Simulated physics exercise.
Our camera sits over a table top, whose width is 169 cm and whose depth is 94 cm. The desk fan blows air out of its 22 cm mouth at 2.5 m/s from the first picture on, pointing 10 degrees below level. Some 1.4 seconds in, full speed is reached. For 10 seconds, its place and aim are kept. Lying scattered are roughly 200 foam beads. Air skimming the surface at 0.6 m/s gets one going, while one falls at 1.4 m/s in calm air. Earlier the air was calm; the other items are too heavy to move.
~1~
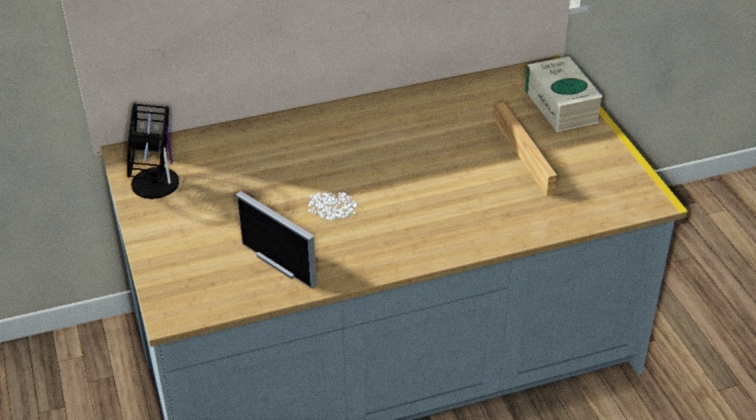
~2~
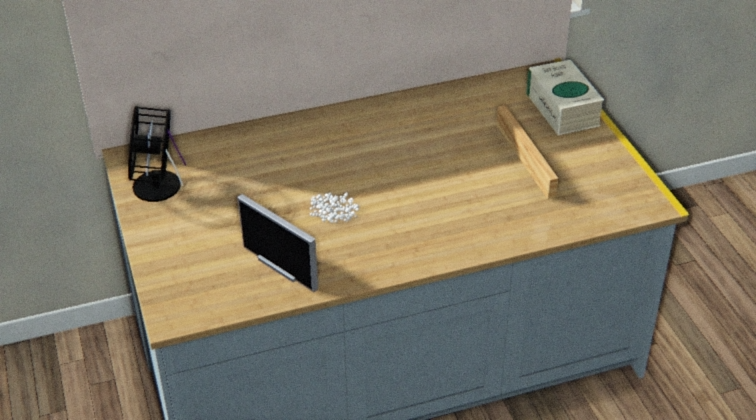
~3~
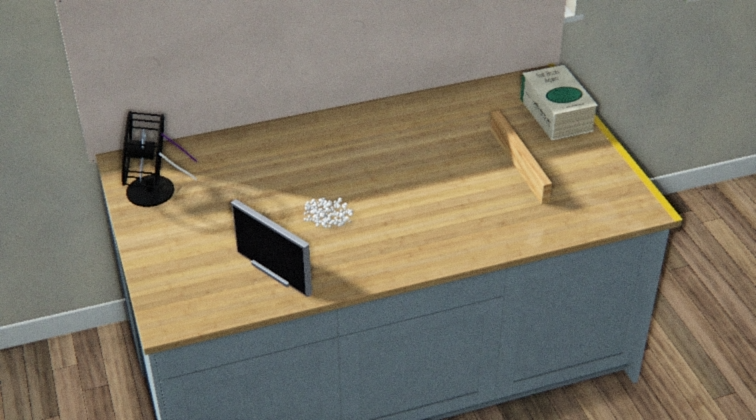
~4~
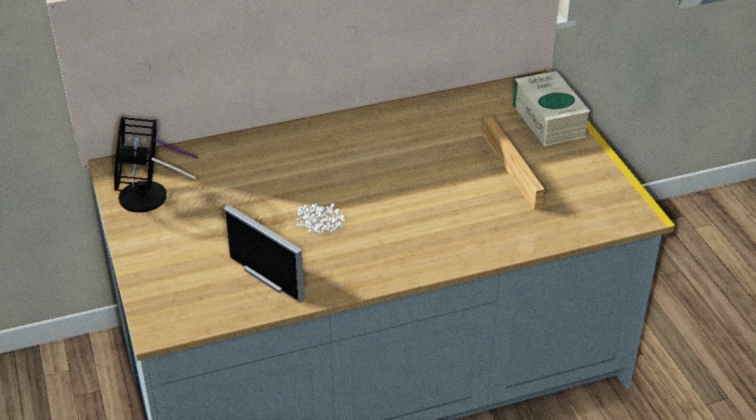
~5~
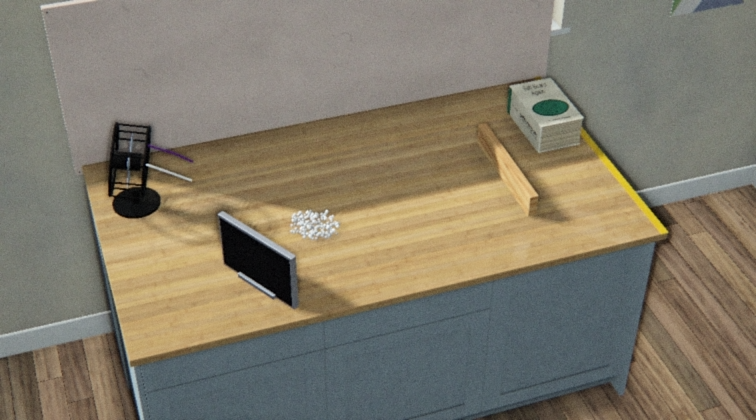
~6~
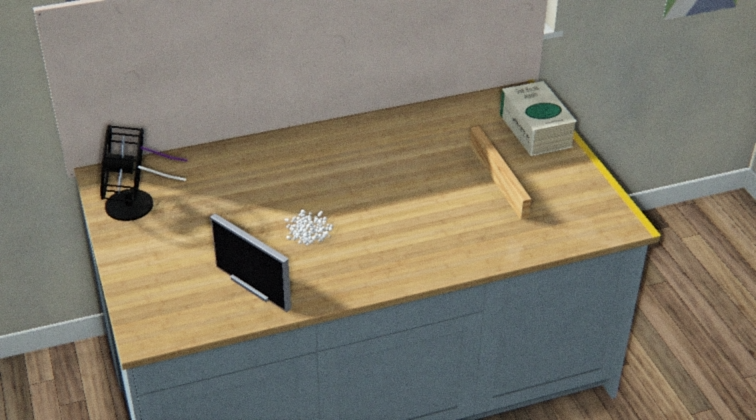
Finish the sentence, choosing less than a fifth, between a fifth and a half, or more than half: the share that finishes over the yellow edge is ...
The share that finishes over the yellow edge is less than a fifth.
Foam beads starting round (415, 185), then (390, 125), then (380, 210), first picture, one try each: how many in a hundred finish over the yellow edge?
First try near 0 %, second near 100 %, third near 0 %.
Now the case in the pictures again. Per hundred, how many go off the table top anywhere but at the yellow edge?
About 100 %.
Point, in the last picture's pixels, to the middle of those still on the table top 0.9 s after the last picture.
Approx. centre at (444, 279) px.
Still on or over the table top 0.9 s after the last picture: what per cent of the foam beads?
Estimate: Around 90 percent.
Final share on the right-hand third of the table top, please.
Around 0 per cent.
Then, 0.9 s after the last picture, 100 % are on the move or not yet settled, 0 % are over the yellow edge; the middle of those still in play is near (444, 279).
Then, 2.1 s after the last picture, 33 % are on the move or not yet settled, 0 % are over the yellow edge; the middle of those still in play is near (396, 291).
Then, 4.4 s after the last picture, 4 % are on the move or not yet settled, 0 % are over the yellow edge.
Then, 8.9 s after the last picture, at the end, 0 % are over the yellow edge.
